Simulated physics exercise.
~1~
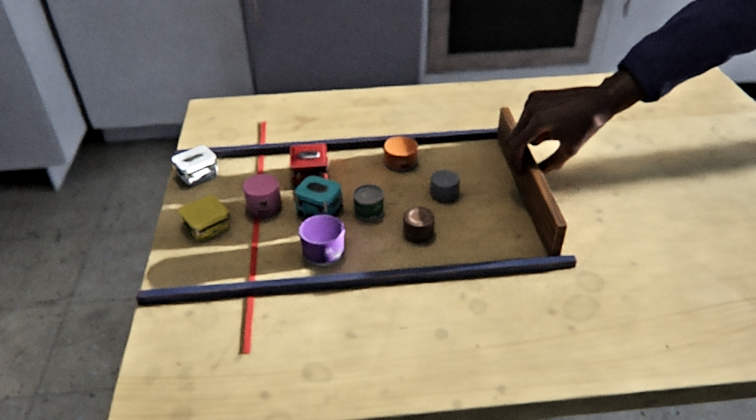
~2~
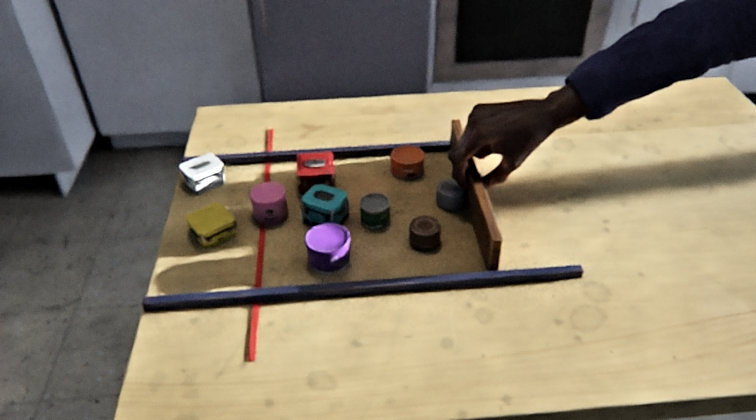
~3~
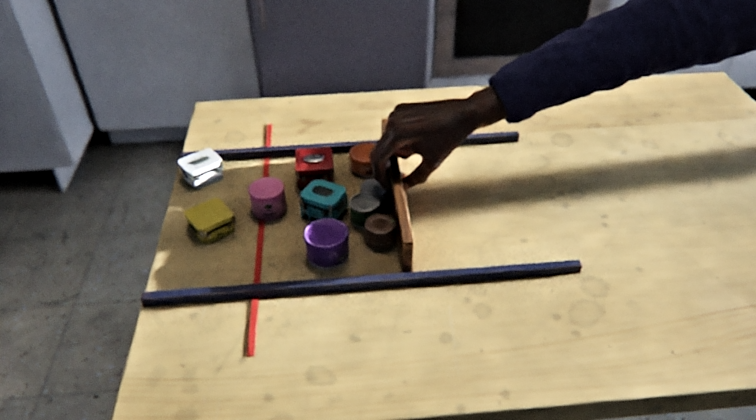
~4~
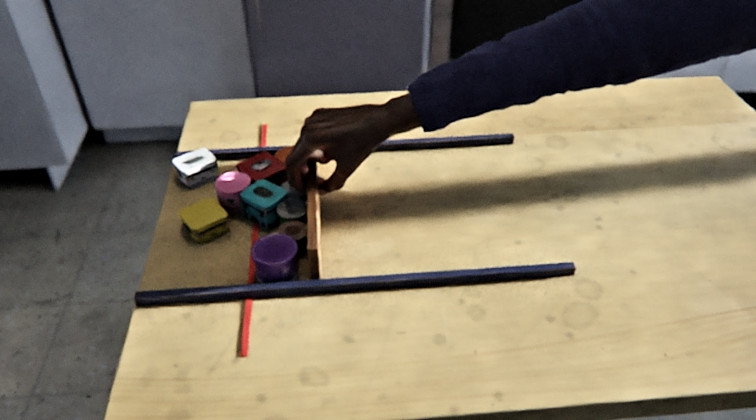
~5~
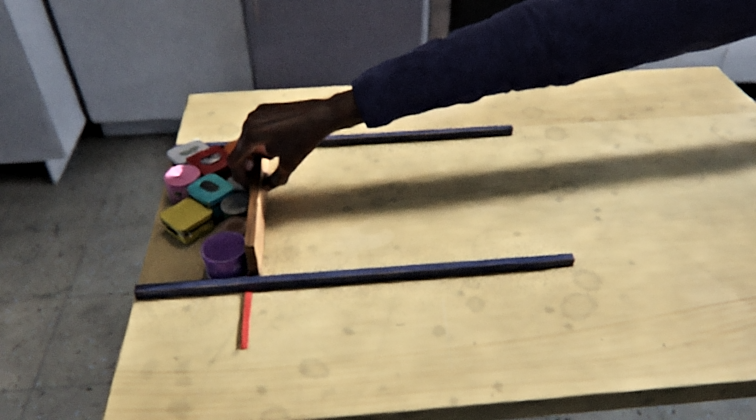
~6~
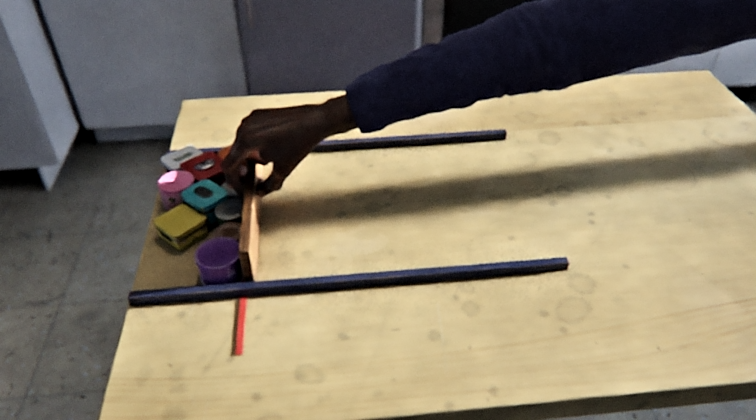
A hand in a dark sleeve holds a small wooden board upright at the right end of a pale table, seen from above by a slightly swaying camera. Between two dark blue rails lie small lids, pots and blocks, with white and yellow at left, pink, red, teal and purple near a red tape line, and green, orange, grey and brown farther right. The board slides left, gathering the grey, brown and orange pieces first. It then bunches the others together, pushing them past the tape. The hand stops at the line, with the pieces crowded at the left, still on the table.
